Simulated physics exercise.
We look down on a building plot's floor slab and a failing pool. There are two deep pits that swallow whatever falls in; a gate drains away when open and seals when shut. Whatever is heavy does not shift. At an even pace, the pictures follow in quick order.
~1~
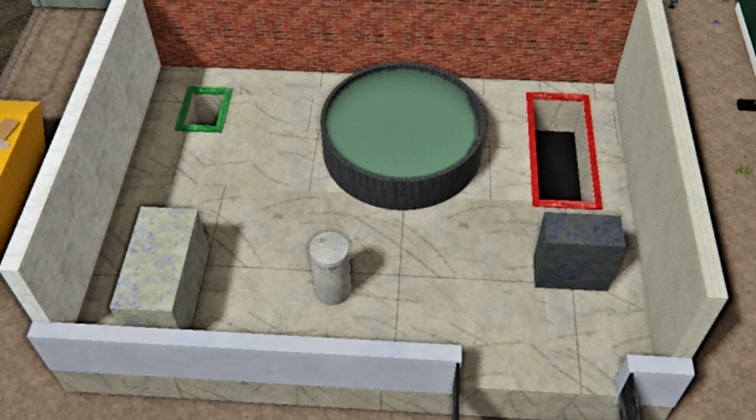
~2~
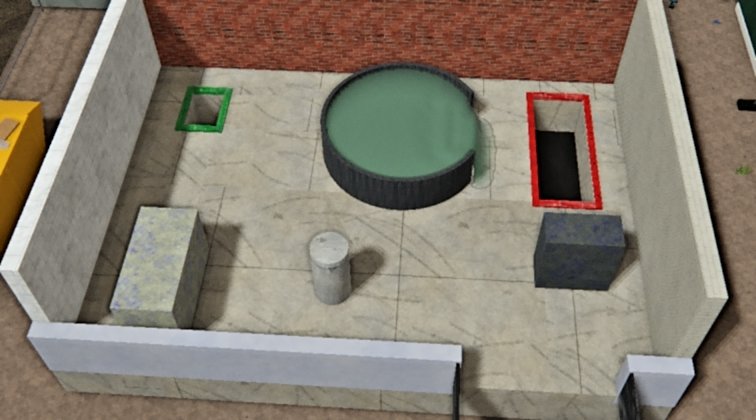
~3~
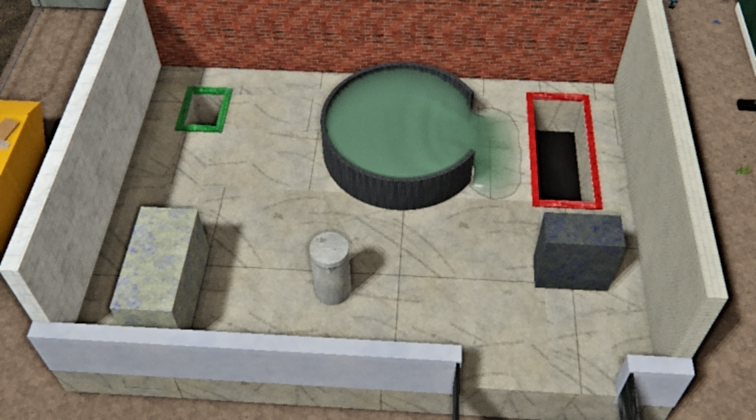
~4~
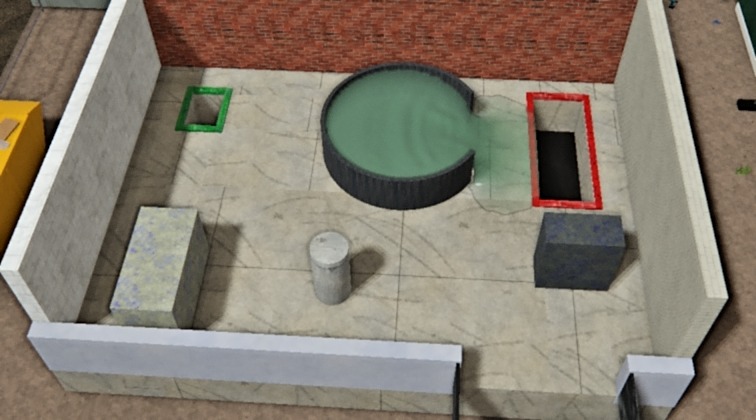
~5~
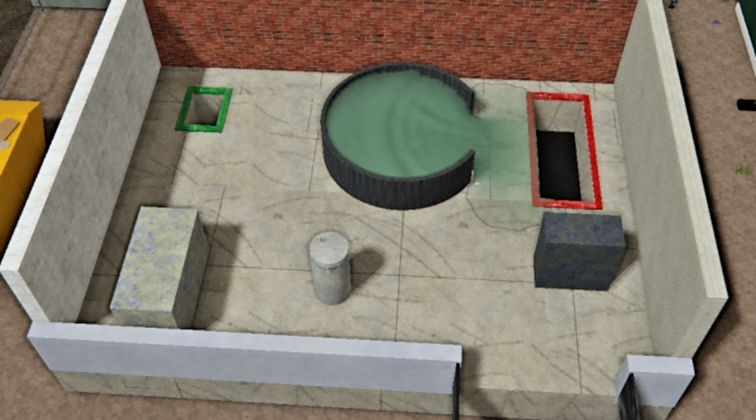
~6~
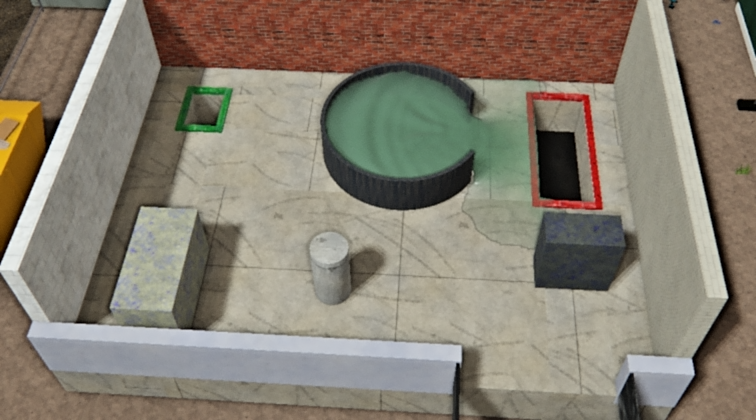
A walled building plot with a pale floor slab and a brick back wall is seen from above by a still camera. A dark-rimmed round pool of green water stands between a small green-framed opening at left and a larger red-framed one at right, with a pale block, grey cylinder and dark block nearer. The pool's right side opens, and water pours rightward across the slab to the red frame.
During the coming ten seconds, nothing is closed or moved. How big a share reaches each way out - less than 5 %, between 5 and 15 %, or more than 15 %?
As I see it, as it plays out the gate never reaches five per cent. As it plays out the green pit never reaches five per cent. As it plays out the red pit goes past fifteen per cent.
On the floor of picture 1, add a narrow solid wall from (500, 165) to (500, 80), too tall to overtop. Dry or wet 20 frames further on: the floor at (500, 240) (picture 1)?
Verdict: The spot is submerged.
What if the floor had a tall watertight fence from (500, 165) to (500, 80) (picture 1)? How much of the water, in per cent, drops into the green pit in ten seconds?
In per cent: Green 6.
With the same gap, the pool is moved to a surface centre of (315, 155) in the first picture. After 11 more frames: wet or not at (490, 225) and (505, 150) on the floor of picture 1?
First spot swamped, second spot swamped.
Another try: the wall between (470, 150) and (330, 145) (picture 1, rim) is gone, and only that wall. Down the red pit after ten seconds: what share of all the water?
Red: 0 %.
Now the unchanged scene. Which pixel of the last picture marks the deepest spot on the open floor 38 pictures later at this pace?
My best guess is roughly (521, 163).
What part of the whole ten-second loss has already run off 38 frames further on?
It comes to around 85 per cent.
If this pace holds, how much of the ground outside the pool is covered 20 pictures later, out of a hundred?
Some 20 per cent.
A moment on, water covers 10 % of the floor; the gate 0 %, the green pit 0 %, the red pit 16 %.
Next, water covers 15 % of the floor; the gate 0 %, the green pit 0 %, the red pit 30 %.
Then, water covers 20 % of the floor; the gate 0 %, the green pit 0 %, the red pit 45 %.
Later, water covers 25 % of the floor; the gate 1 %, the green pit 0 %, the red pit 59 %.
In the end, water covers 40 % of the floor; the gate 2 %, the green pit 0 %, the red pit 67 %.
